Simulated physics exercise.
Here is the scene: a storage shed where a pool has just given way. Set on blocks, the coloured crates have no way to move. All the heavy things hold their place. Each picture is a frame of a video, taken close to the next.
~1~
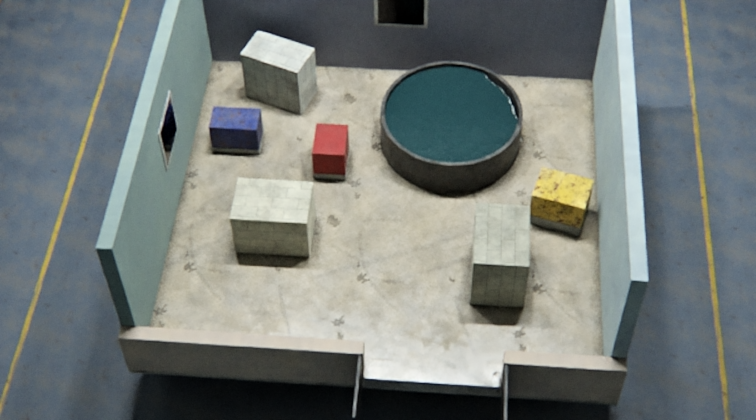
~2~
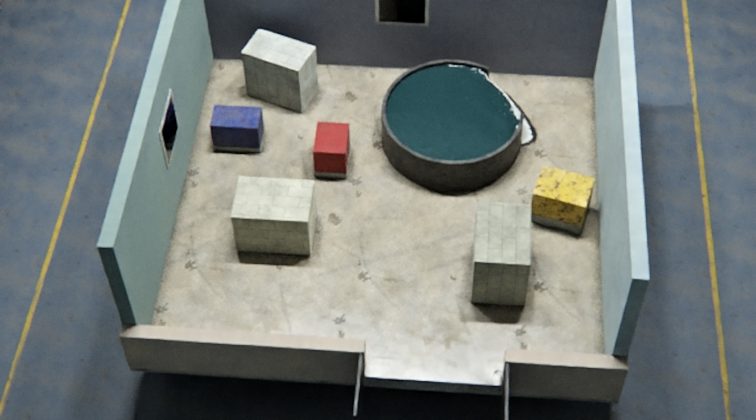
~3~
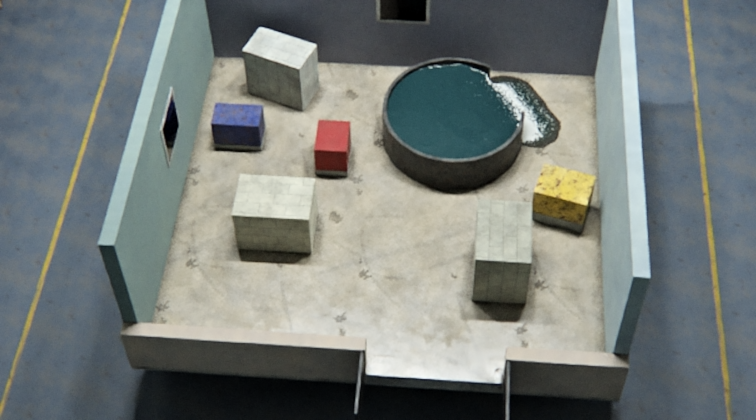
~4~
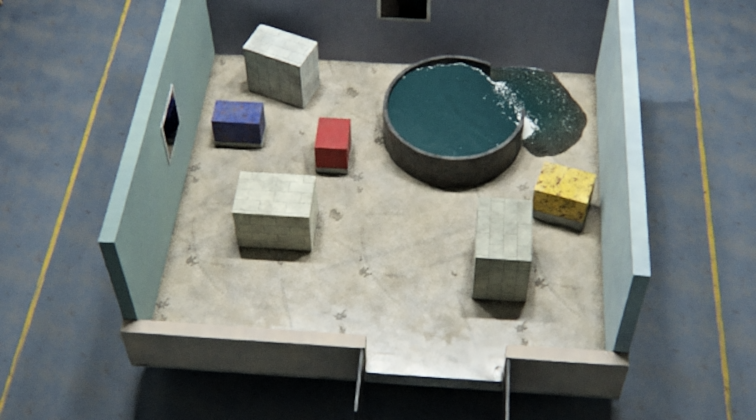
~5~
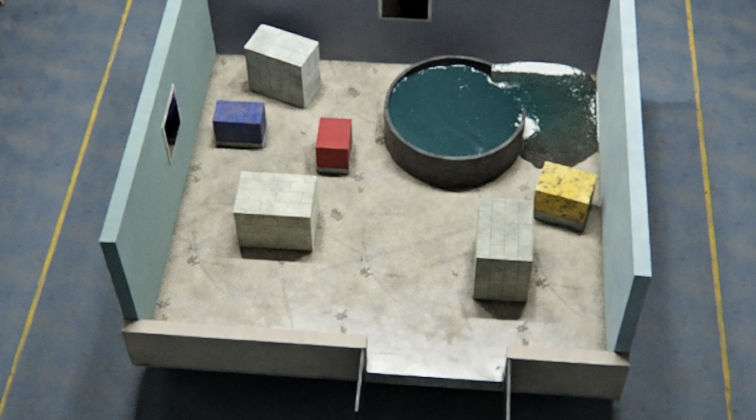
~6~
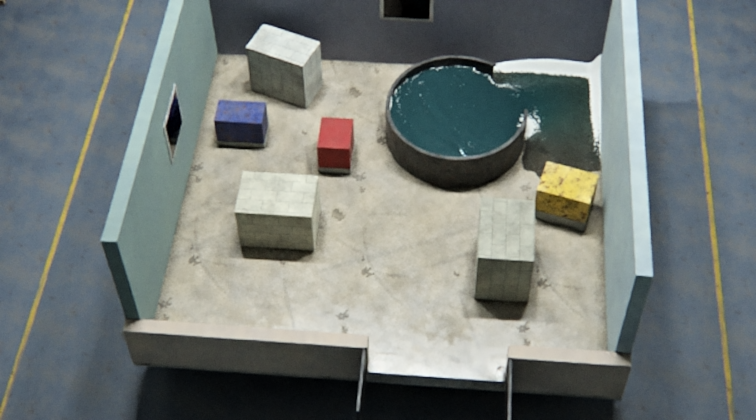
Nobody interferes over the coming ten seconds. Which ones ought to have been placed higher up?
The red crate never meets the water; the blue crate never meets the water; the yellow crate meets the water.
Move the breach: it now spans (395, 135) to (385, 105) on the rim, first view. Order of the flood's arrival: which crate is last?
That would be the yellow crate.
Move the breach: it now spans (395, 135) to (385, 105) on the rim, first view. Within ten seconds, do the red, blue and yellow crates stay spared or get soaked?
Well, red is doused and blue is doused, but yellow stays clear.
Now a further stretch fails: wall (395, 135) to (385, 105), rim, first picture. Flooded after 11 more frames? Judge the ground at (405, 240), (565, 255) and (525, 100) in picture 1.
Spot one inundated, spot two spared, spot three spared.
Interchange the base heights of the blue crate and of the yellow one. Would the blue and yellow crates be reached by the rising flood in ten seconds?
Well, the blue crate stays unflooded and the yellow crate gets reached.
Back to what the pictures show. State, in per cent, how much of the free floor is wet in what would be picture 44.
My best guess is some 80 %.
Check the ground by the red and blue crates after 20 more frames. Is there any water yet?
Note - red: Stays dry; blue: Stays dry.
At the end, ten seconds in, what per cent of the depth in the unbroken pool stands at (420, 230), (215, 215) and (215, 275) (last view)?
I'd say close to 4, 8 and 8 percent.
A moment on, water covers 10 % of the floor; the red crate not reached, the blue crate not reached, the yellow crate water round its plinth.
Next, water covers 15 % of the floor; the red crate not reached, the blue crate not reached, the yellow crate water round its plinth.
Then, water covers 35 % of the floor; the red crate not reached, the blue crate not reached, the yellow crate water round its plinth.
Later, water covers 80 % of the floor; the red crate water round its plinth, the blue crate water round its plinth, the yellow crate water round its plinth.
In the end, water covers 100 % of the floor; the red crate stayed above the water, the blue crate stayed above the water, the yellow crate was topped.
